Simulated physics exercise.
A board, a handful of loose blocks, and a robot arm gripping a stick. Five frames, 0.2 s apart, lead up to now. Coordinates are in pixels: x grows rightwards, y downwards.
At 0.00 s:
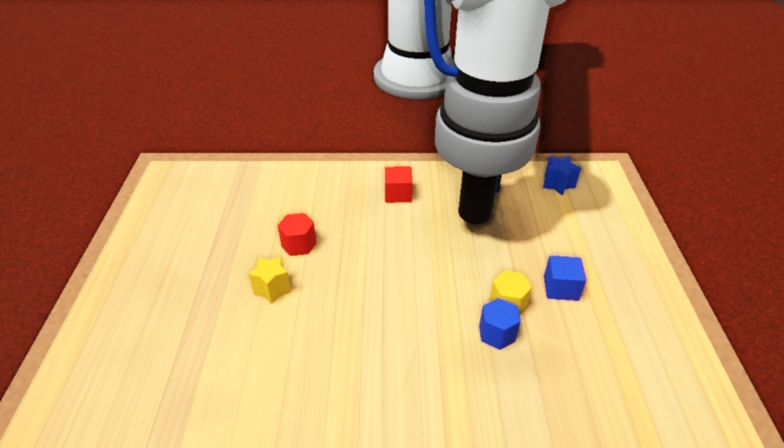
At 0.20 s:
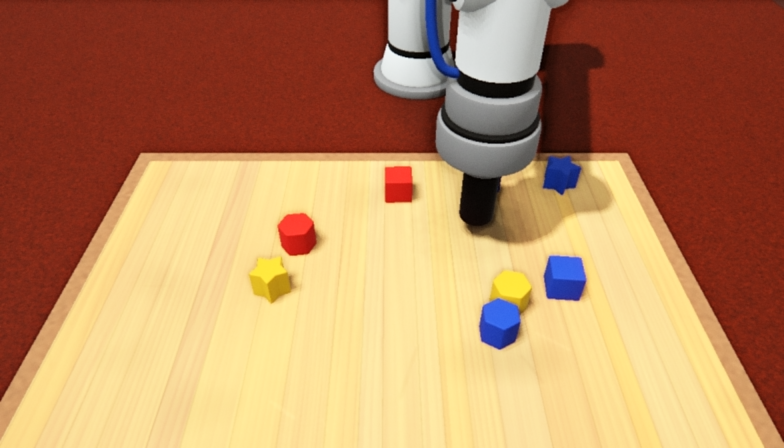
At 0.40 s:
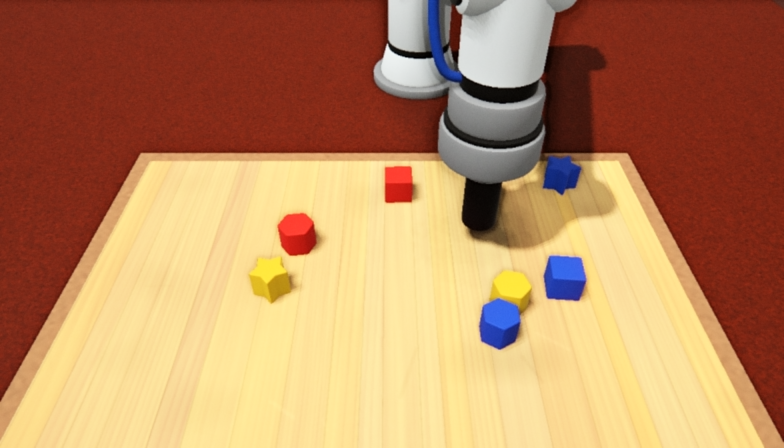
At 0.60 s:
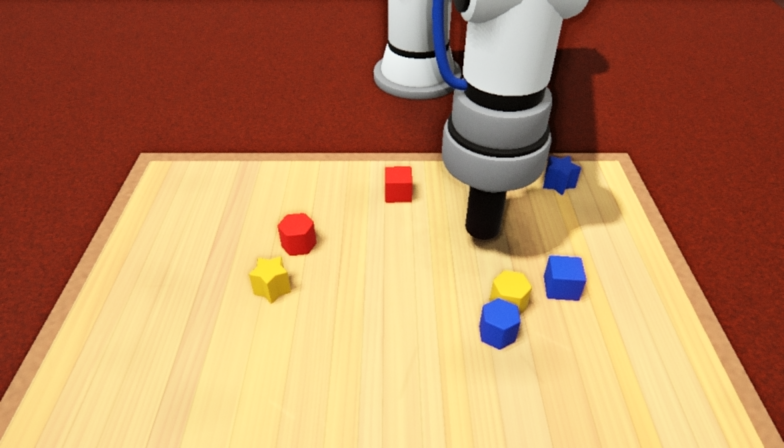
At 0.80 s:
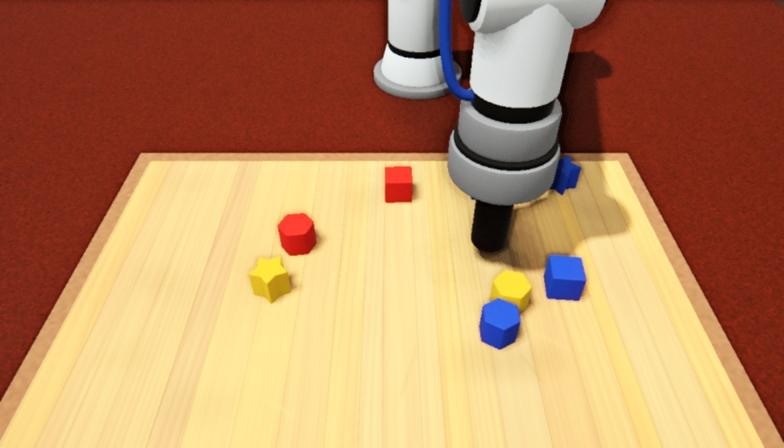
The robot arm holds its black stick nearly still over the wooden board, among scattered red, yellow and blue blocks. It then moves the stick a short way toward the viewer and slightly right, nearing the yellow hexagon beside the blue hexagon and blue cube, while every block stays in place.
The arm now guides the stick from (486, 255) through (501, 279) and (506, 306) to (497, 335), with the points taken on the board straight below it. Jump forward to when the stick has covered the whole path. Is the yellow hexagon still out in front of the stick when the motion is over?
No, I don't think so.
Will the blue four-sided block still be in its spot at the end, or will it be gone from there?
It's unmoved.
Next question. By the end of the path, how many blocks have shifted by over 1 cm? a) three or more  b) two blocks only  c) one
Correct choice: B.
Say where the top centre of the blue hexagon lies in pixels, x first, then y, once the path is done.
Its top centre is at about (501, 348).
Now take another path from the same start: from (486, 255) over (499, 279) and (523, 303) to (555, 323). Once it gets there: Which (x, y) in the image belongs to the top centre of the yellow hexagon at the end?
Just about (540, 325).
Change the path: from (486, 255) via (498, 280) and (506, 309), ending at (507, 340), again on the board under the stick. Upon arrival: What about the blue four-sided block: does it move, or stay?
When the path is over, the blue four-sided block is still on its spot.
What follows on the original path. One third of the way, stick at (504, 266); yellow hexagon at (514, 287).
Two thirds of the way, stick at (509, 294); blue hexagon at (501, 336), turned 45° clockwise; yellow hexagon at (527, 315), turned 25° anticlockwise.
At the end, stick at (499, 321); blue hexagon at (501, 348), turned 95° clockwise; yellow hexagon at (535, 337), turned 70° anticlockwise; blue four-sided block unmoved.
